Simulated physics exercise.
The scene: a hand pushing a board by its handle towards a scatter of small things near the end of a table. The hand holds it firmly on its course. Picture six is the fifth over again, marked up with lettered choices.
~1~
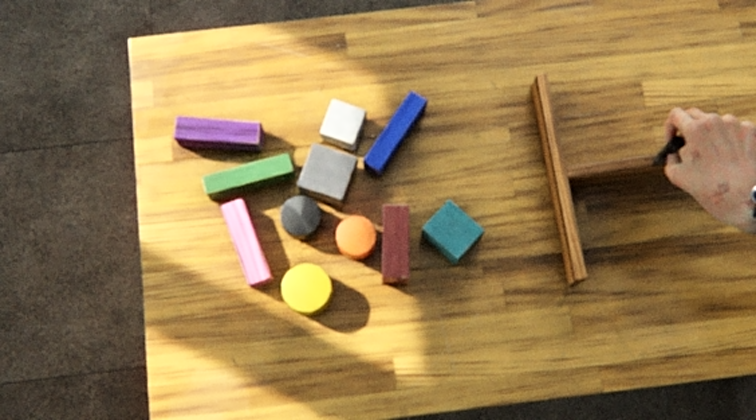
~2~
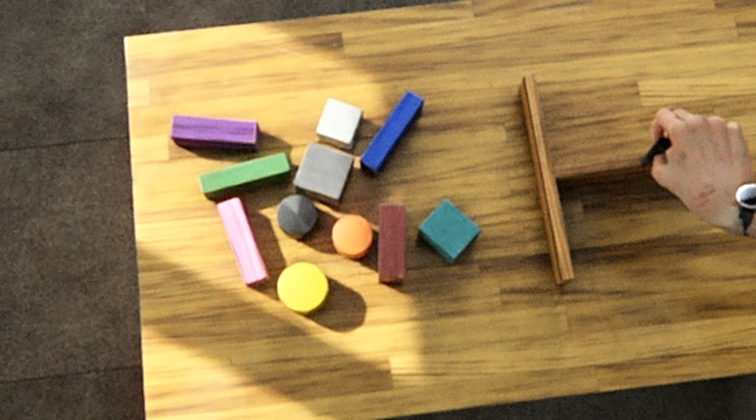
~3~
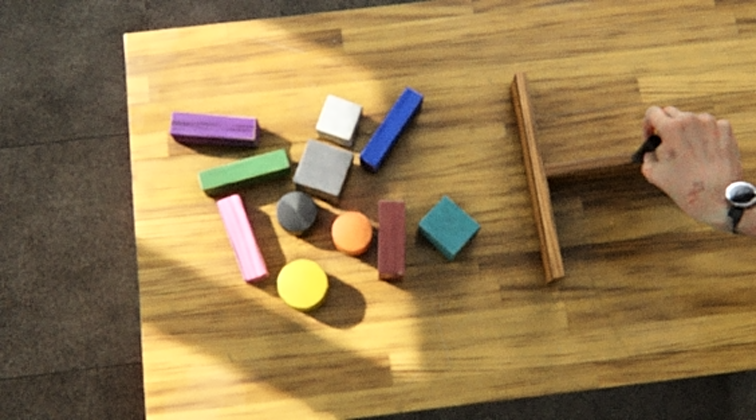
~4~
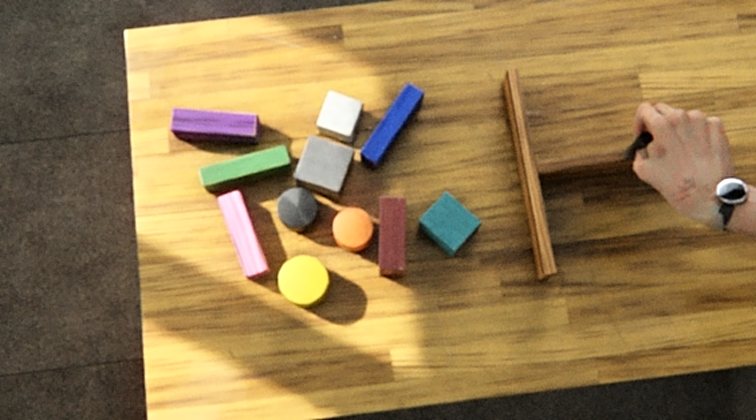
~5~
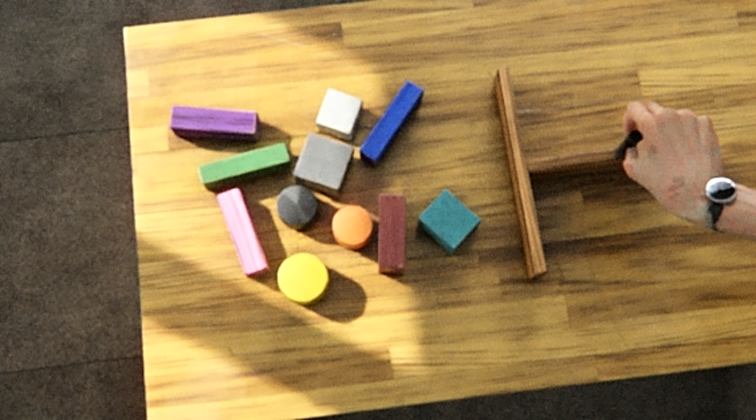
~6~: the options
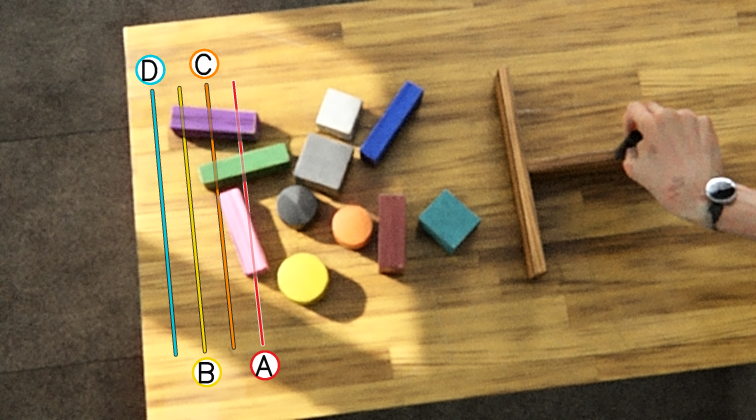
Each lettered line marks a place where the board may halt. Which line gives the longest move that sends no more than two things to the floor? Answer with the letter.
Stop at A.
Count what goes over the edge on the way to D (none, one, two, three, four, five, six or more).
In all, six or more.
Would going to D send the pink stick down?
Yes.
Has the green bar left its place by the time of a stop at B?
Yes.
On the marked copy, A at (248, 209); B at (192, 215); C at (220, 212); D at (164, 218).
Following A. Soon after the start, board (425, 178); blue stick (379, 131); red bar (370, 232).
Later, board (326, 189); green bar (199, 169); pink stick (208, 240).
In the end, board (248, 198); green bar over the edge; pink stick over the edge; two fallen.
As for the rest, B drops five; C drops five; D drops eight.
